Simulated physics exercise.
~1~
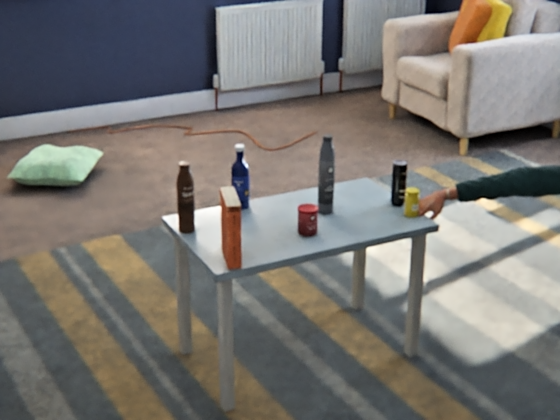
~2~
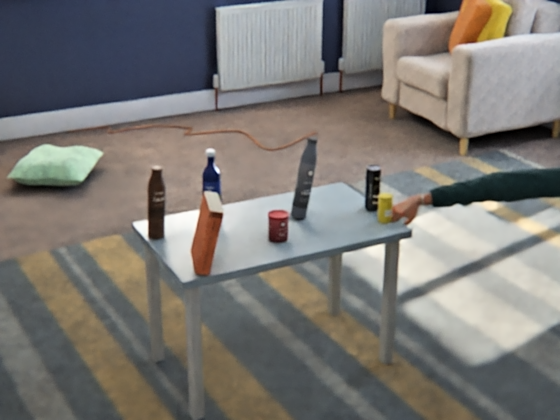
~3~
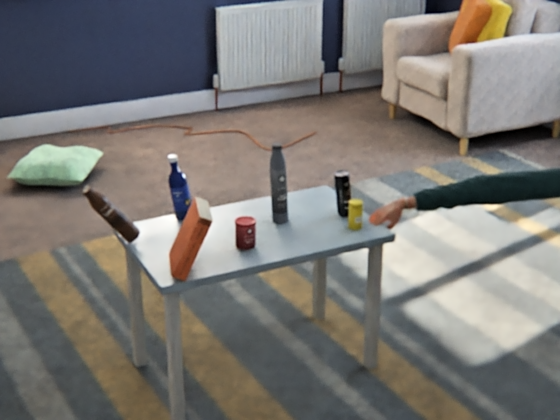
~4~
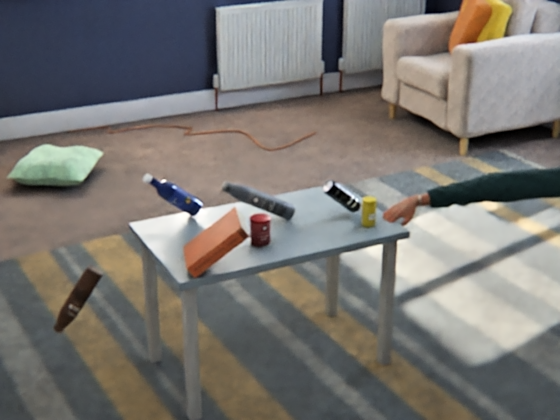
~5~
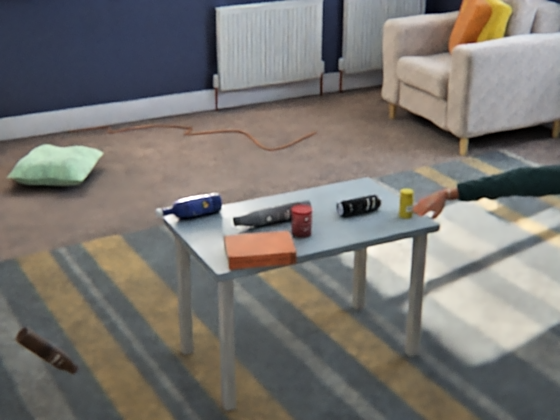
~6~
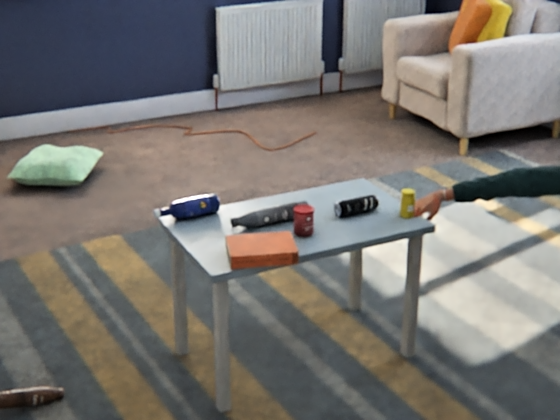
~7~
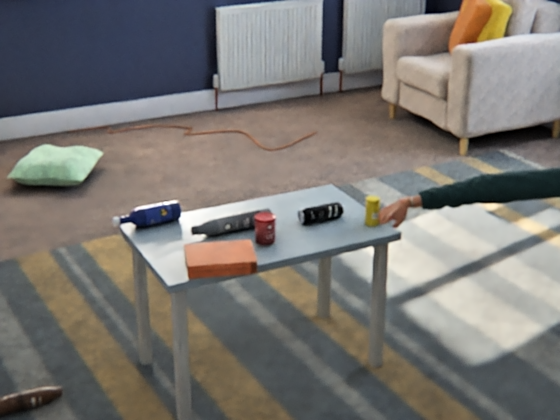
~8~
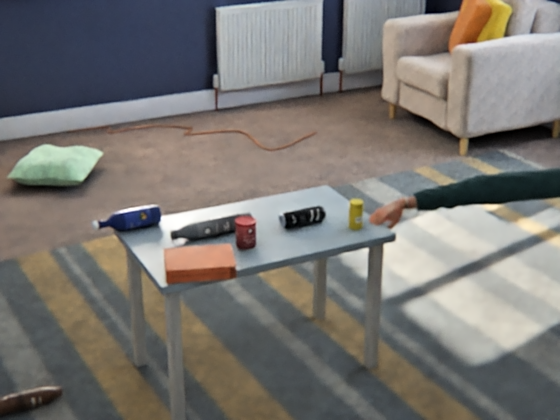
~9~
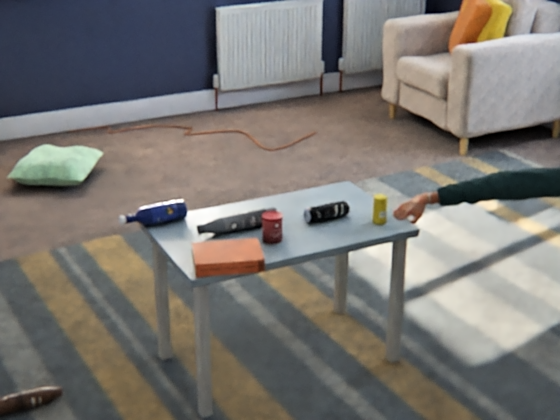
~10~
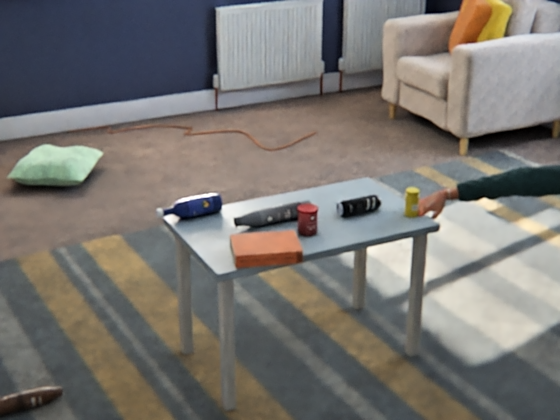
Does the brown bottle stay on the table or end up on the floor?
The brown bottle ends up on the floor. It tips over the left end of the table and comes to rest lying on the rug.
